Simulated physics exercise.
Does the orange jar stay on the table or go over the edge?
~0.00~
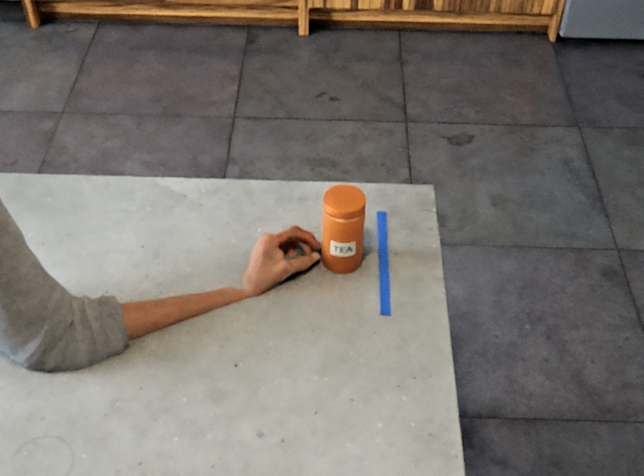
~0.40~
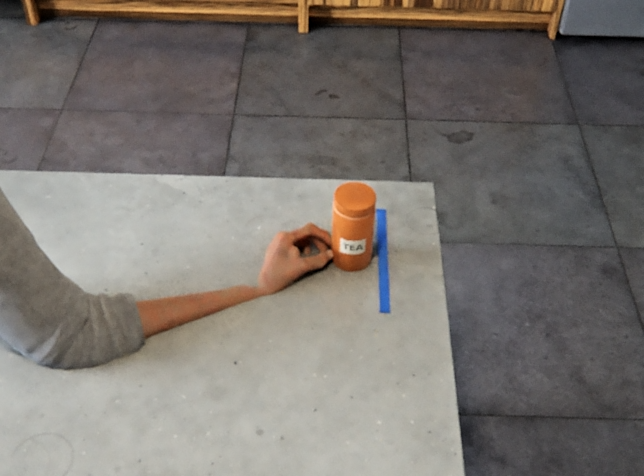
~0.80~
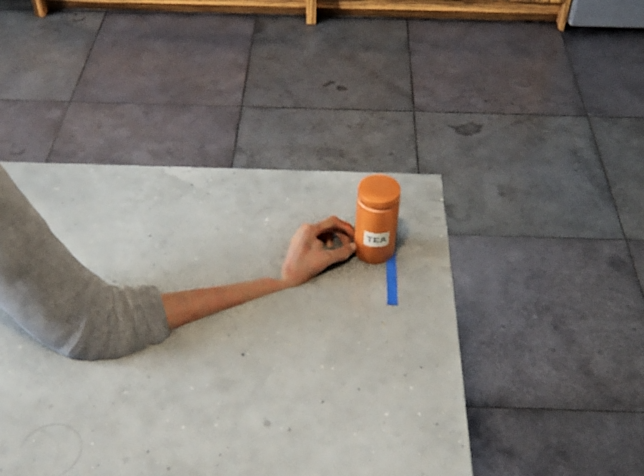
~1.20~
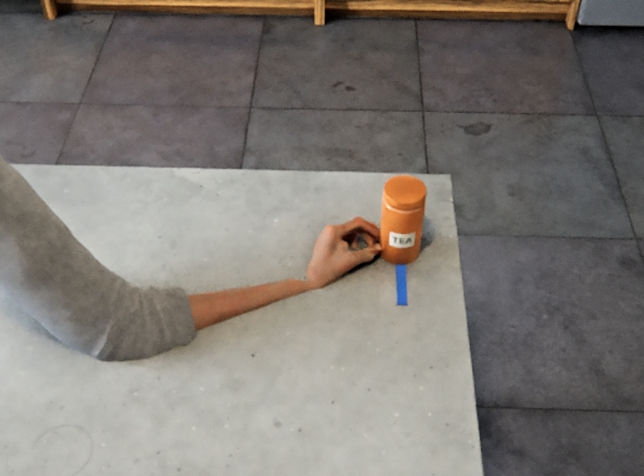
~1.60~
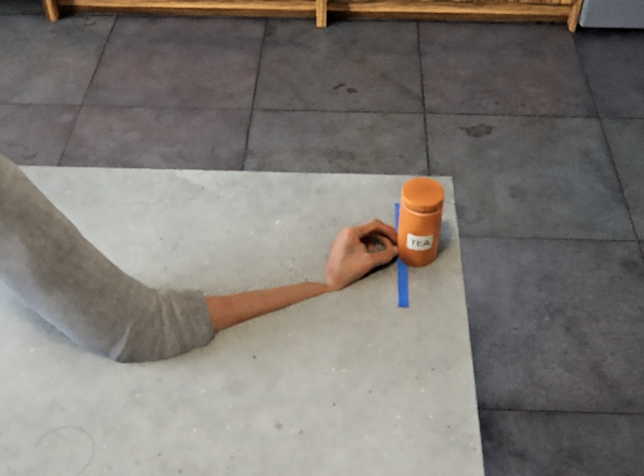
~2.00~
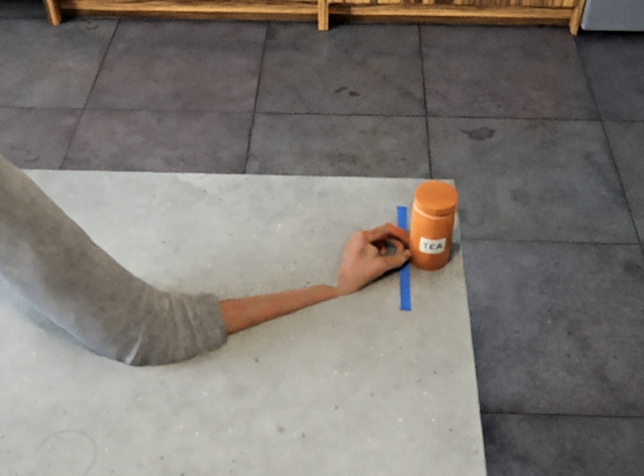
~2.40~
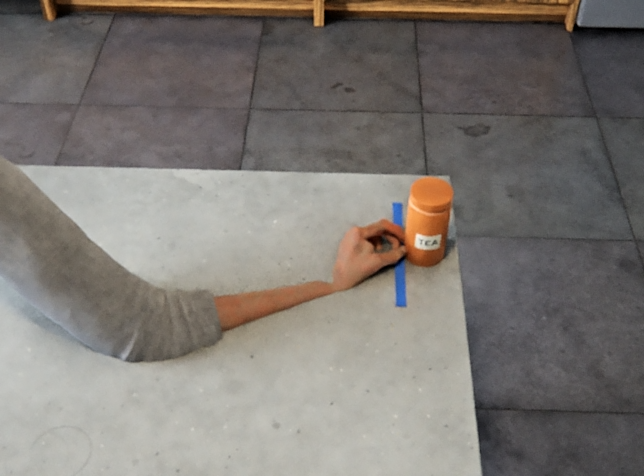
The orange jar stays on the table, standing upright just past the blue tape and close to the right edge.
Orange tea jar sliding right across blue tape as a hand nudges it, ending upright near the table's edge.
